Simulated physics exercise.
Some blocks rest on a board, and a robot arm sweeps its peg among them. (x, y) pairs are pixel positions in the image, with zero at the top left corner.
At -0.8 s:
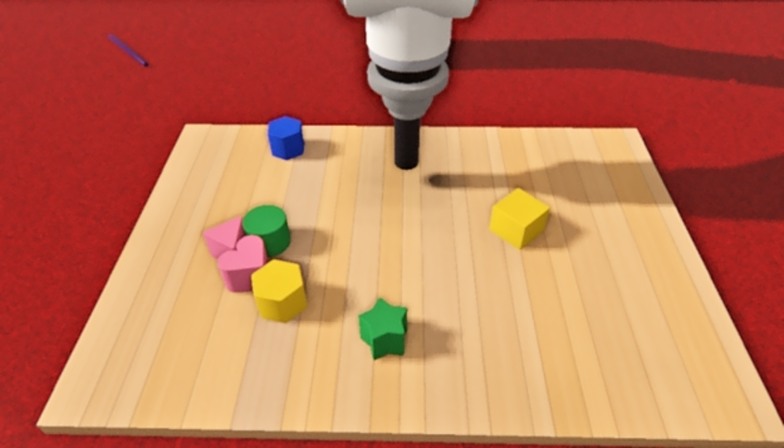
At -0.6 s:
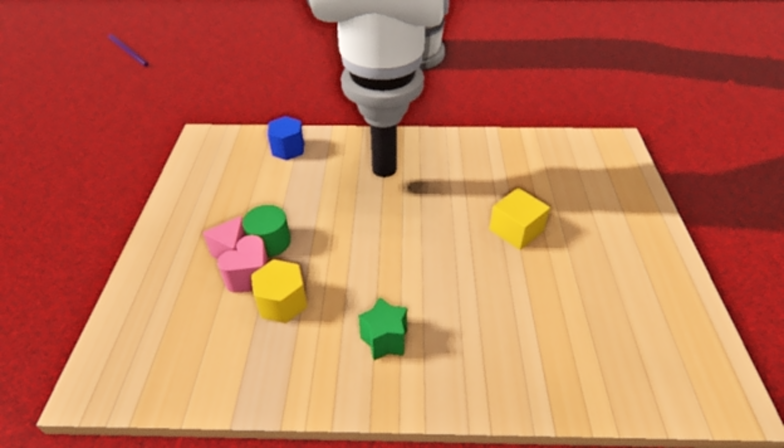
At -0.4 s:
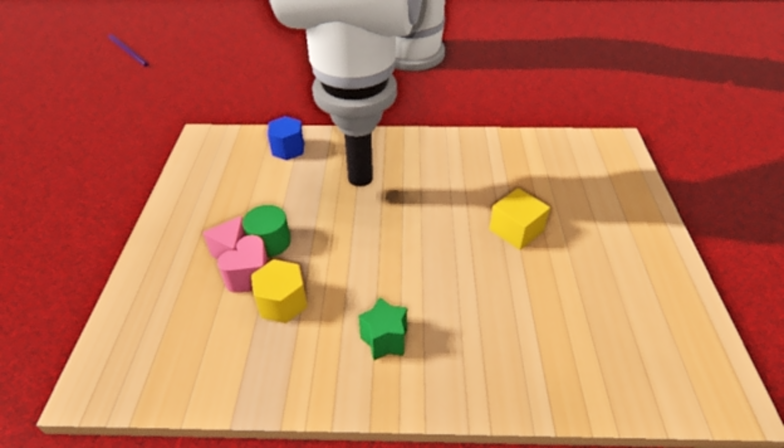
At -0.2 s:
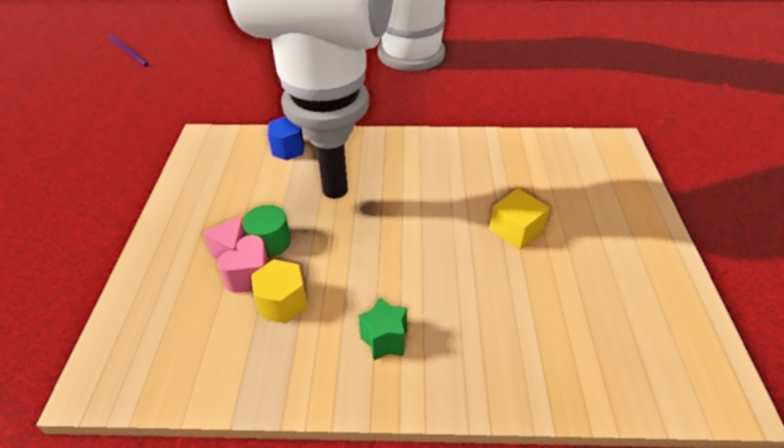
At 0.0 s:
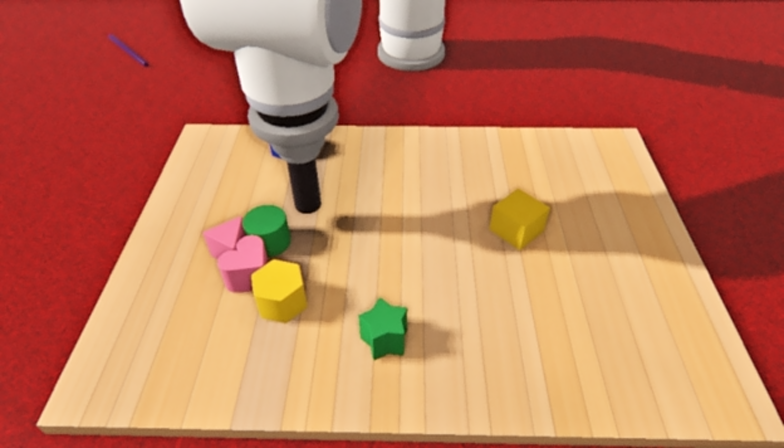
A white robot arm with a black peg reaches over a light wooden board on a red surface, seen from above at an angle by a still camera. Pink, green and yellow blocks cluster at left, with a blue block behind, a green star near the front and a yellow block at right. The peg glides left and slightly forward toward the cluster, touching nothing, while the arm passes in front of the blue block.
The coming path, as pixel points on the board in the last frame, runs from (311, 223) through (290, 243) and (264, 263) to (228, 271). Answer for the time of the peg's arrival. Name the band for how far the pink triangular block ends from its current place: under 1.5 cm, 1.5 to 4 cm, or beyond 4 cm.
Once the path is done, the pink triangular block lies more than 4 cm from its present place.
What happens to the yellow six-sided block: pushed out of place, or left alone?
It stays put.
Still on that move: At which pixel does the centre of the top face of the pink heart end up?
It will likely be found at (213, 274).
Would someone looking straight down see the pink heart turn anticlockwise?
In short: Yes.
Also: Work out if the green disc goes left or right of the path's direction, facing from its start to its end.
The shift goes right.
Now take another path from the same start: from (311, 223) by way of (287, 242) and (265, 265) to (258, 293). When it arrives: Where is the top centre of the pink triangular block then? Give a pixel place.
My best guess is (189, 236).
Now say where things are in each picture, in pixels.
Peg's lower end (407, 163); pink triangular block (226, 232); pink heart (244, 254); green disc (264, 219); yellow six-sided block (277, 279), in the first picture.
Peg (385, 170); blocks still, in the second picture.
Peg (361, 179); blocks still, in the third picture.
Peg (335, 191); blocks still, in the fourth picture.
Peg (308, 205); pink triangular block (226, 232); pink heart (244, 254); green disc (264, 219); yellow six-sided block (277, 279), in the fifth picture.
On the path given first. One third of the way, peg (286, 227); pink triangular block (213, 233); pink heart (236, 261), turned 25° anticlockwise; green disc (248, 225).
Two thirds of the way, peg (259, 246); pink triangular block (189, 232); pink heart (227, 266), turned 55° anticlockwise; green disc (224, 232).
At the end, peg (222, 253); pink triangular block (164, 227); pink heart (213, 274), turned 85° anticlockwise; green disc (197, 231); yellow six-sided block still.
